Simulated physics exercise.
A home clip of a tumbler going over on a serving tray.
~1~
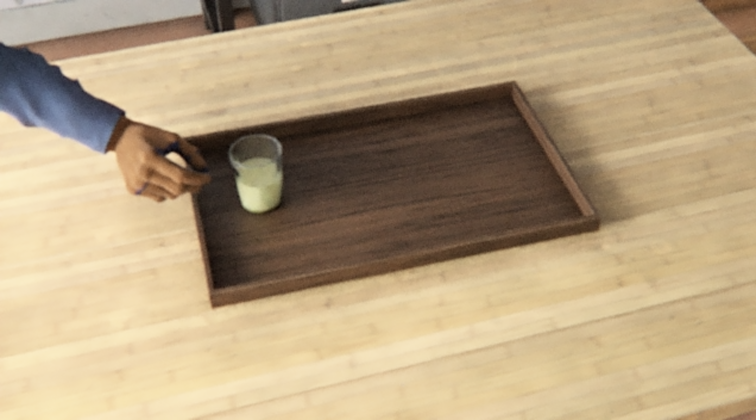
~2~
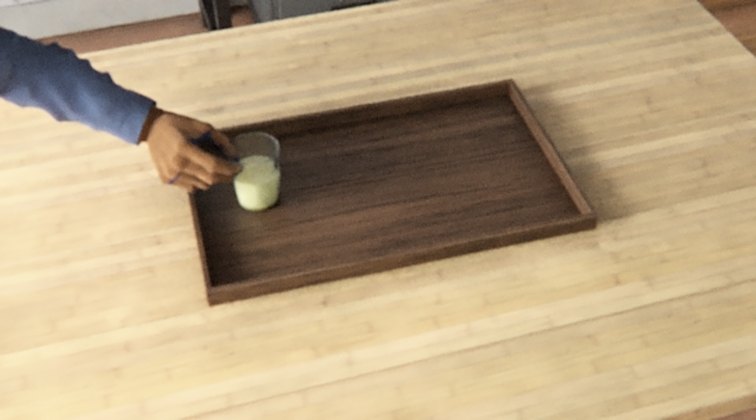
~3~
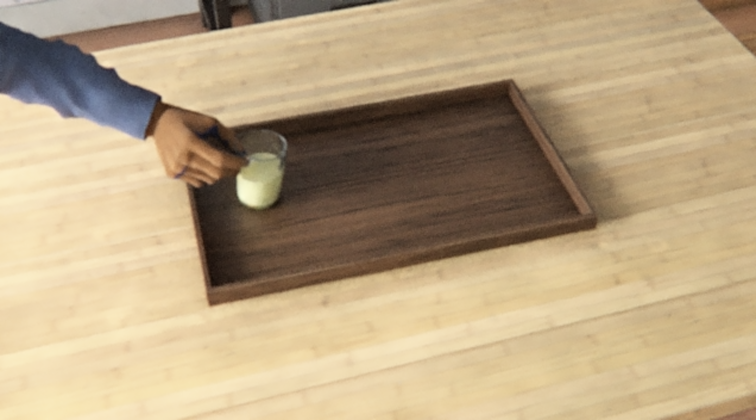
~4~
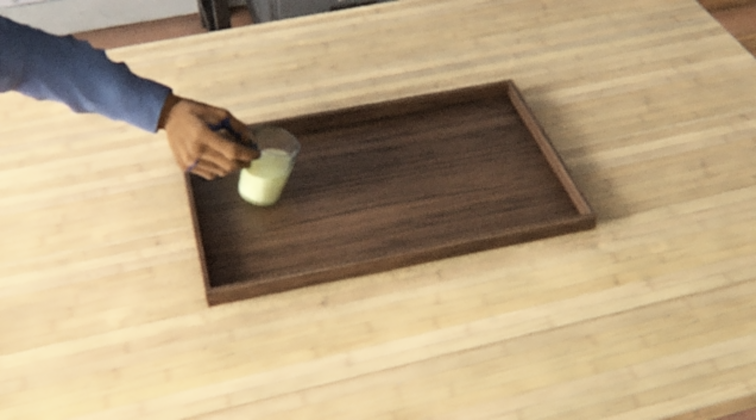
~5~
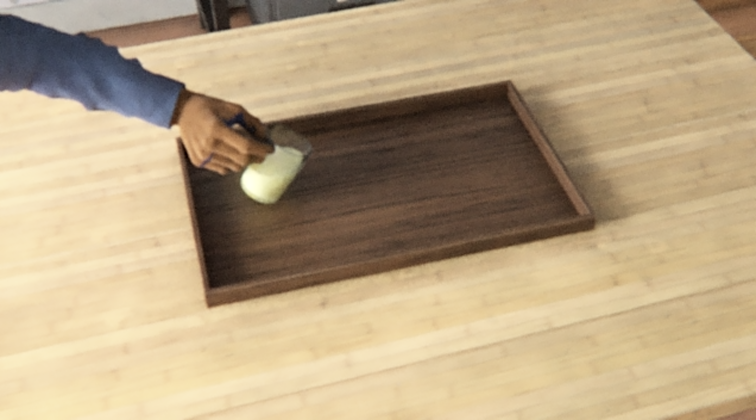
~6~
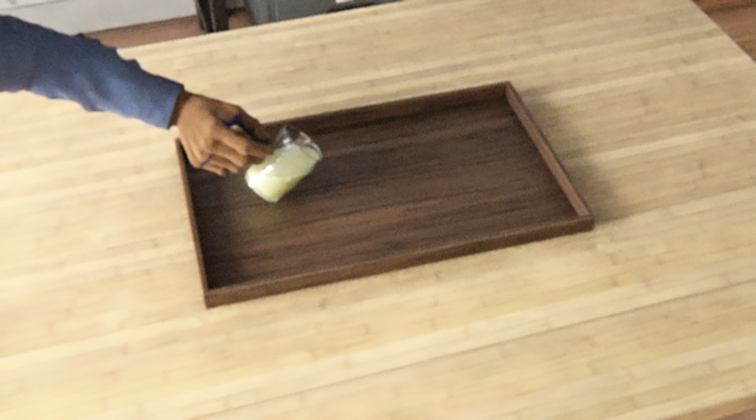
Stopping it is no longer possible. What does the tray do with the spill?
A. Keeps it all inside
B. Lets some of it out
Keeps it all inside.
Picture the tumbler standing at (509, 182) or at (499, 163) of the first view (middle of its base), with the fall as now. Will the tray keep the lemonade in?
At the first place it wets the top as well, at the second it wets the top as well.
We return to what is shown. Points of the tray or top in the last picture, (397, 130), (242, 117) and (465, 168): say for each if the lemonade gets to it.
Taking them in order, I'd say covered, safe and covered.
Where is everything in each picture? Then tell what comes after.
In the first frame, it stands upright; tumbler (258, 174) about half full; tray (414, 250).
The second frame shows the hand pushes it; tumbler about half full, surface at (256, 171).
The third frame shows the hand pushes it; tumbler (260, 169) about half full.
The fourth frame shows the hand pushes it; tumbler (267, 165) tipped 20°; tray (411, 248).
The fifth frame shows the hand pushes it; tumbler (275, 164) tipped 35°.
In the sixth frame, it is falling; tumbler (284, 164) tipped 45°.
Soon after, the tumbler lies in the tray; the puddle covers about as much as a plate; all of it is inside the rim.
Later, the puddle covers about as much as a tray; all of it is inside the rim.
In the end, the puddle covers about as much as a tray; all of it is inside the rim.
